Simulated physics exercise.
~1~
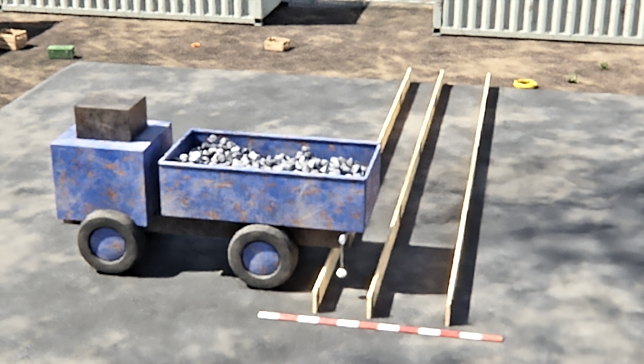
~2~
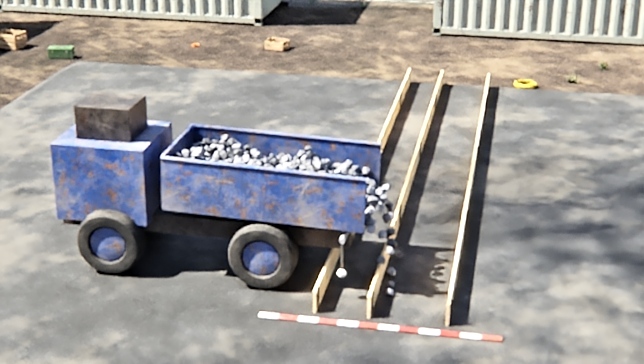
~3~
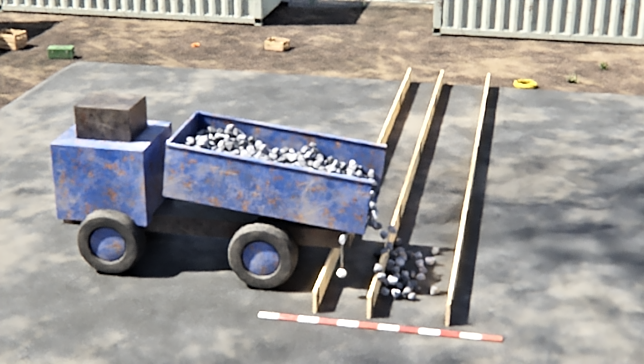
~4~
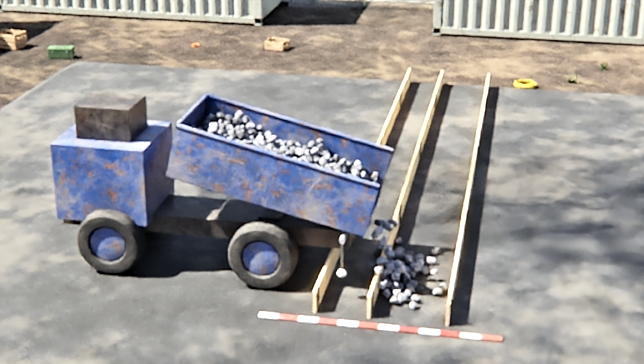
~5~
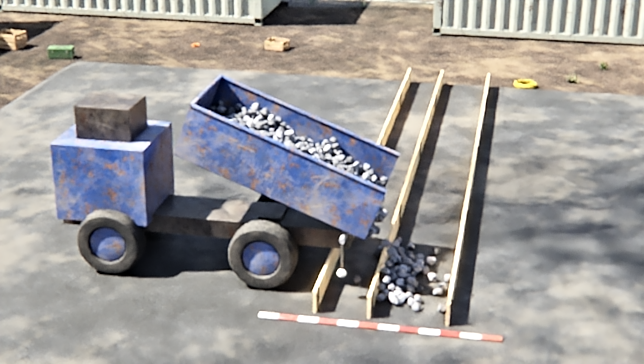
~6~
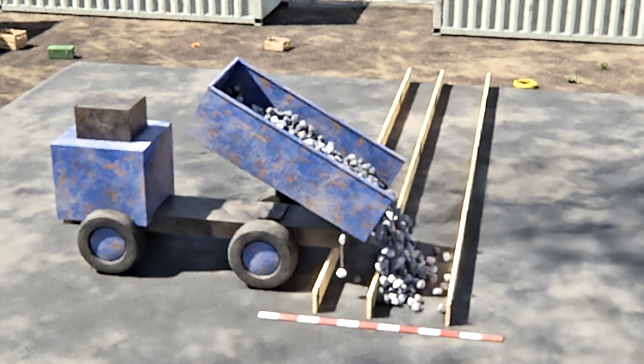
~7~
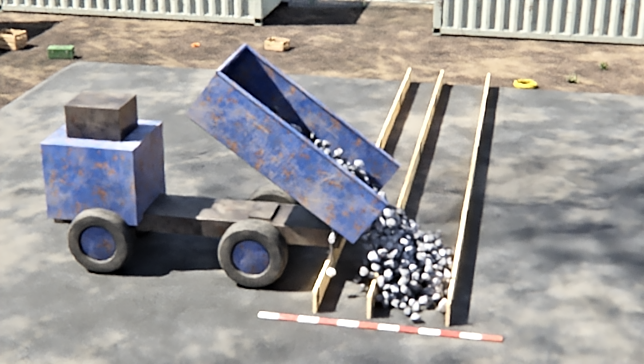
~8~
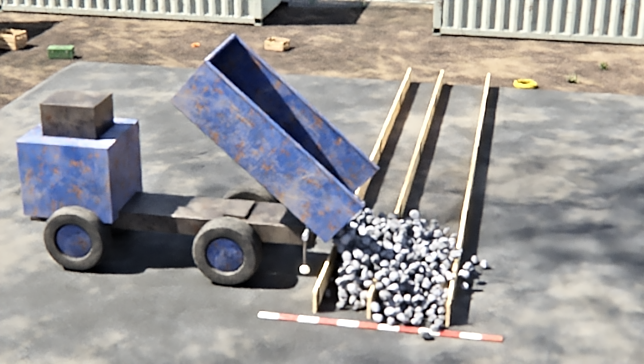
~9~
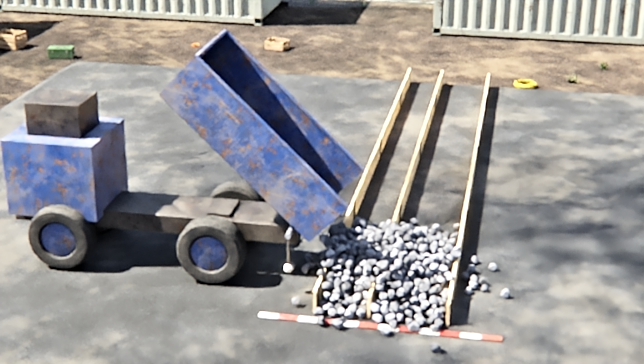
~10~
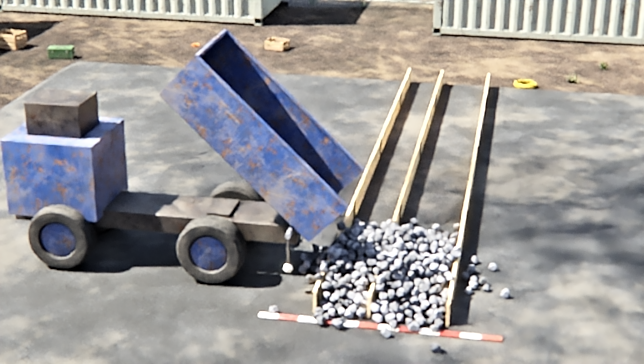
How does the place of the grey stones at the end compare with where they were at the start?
At the start the stones lie in the blue body of the truck. By the end they are lower and further right, heaped on the ground among the wooden planks.
